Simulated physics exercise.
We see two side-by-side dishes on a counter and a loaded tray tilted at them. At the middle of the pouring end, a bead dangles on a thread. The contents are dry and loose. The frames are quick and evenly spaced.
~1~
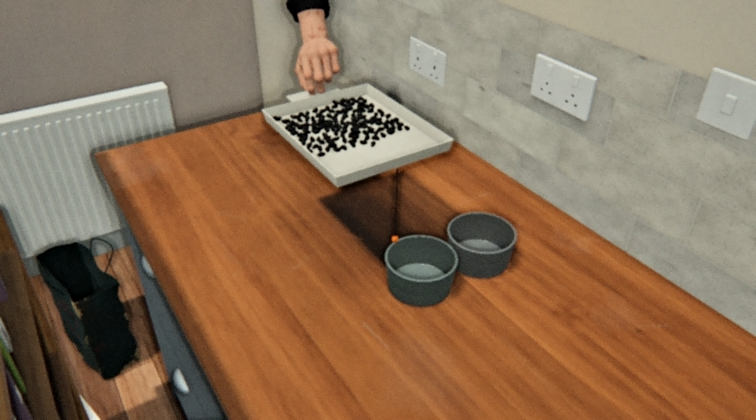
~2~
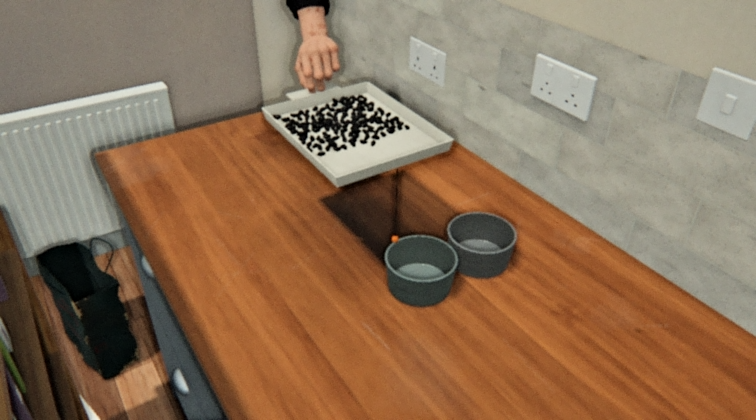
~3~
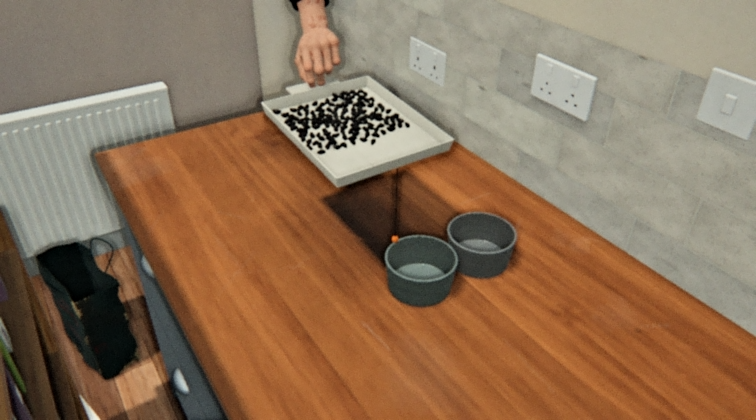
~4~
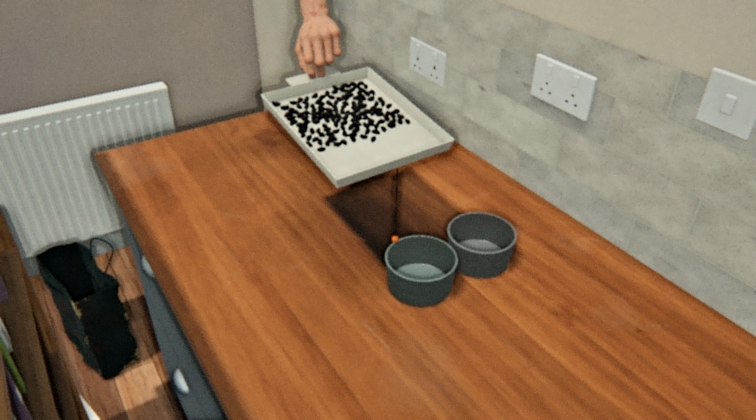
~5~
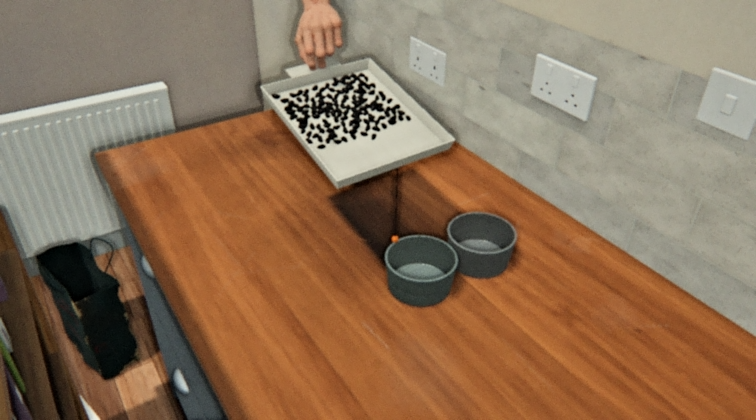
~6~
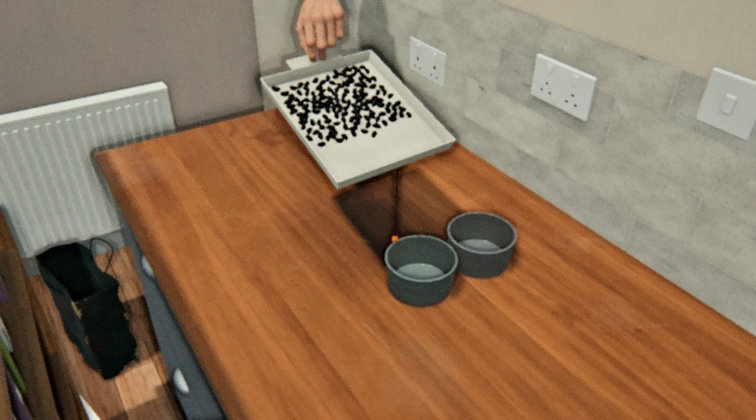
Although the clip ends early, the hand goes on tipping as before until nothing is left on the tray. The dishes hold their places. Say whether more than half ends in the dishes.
The greater share ends up outside the dishes.
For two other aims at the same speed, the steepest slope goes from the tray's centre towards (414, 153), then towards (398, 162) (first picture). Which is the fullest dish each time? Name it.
Note: Place 1, the dish at the left; place 2, the dish at the left.
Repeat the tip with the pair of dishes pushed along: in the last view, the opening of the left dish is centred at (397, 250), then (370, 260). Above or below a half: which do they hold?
For the two tries in order: Not as much as half, not as much as half.
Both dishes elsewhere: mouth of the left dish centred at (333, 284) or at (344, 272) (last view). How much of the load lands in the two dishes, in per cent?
First placement: Some 60 %; second placement: Some 50 %.
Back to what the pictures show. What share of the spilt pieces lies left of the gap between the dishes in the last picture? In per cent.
Some 90 %.
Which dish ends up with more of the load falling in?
The one to the left.
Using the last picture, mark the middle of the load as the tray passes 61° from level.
The load's middle is around (379, 143).
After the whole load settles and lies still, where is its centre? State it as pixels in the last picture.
The centre comes to rest near (389, 311).
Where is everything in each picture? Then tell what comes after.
The first frame shows corners of the pouring end near (337, 175) and (450, 139), level; middle of the load near (338, 126), black beans; left dish near (442, 289); right dish near (503, 261); bead on its thread near (395, 239).
The second frame shows corners of the pouring end near (337, 175) and (450, 139), level; middle of the load near (338, 125).
The third frame shows corners of the pouring end near (338, 176) and (450, 139), tipped barely, lowest at the left corner; middle of the load near (338, 121).
The fourth frame shows corners of the pouring end near (338, 177) and (451, 139), tipped a little, lowest at the left corner; middle of the load near (338, 116).
The fifth frame shows corners of the pouring end near (338, 178) and (451, 139), tipped a little, lowest at the left corner; middle of the load near (338, 111).
The sixth frame shows corners of the pouring end near (339, 179) and (452, 139), tipped clearly, lowest at the left corner; middle of the load near (339, 105); left dish near (442, 289); right dish near (503, 261).
Shortly afterwards, tray tipped steeply; all but a few on the tray; only a few in the air.
Next, tray tipped past a quarter turn; the bulk on the tray; only a few in the left dish; only a few outside both; a little in the air.
Some moments later, tray tipped past a quarter turn; near a third in the left dish; near two thirds outside both.
In the end, tray tipped past a quarter turn; near a third in the left dish; none at all in the right dish; near two thirds outside both.
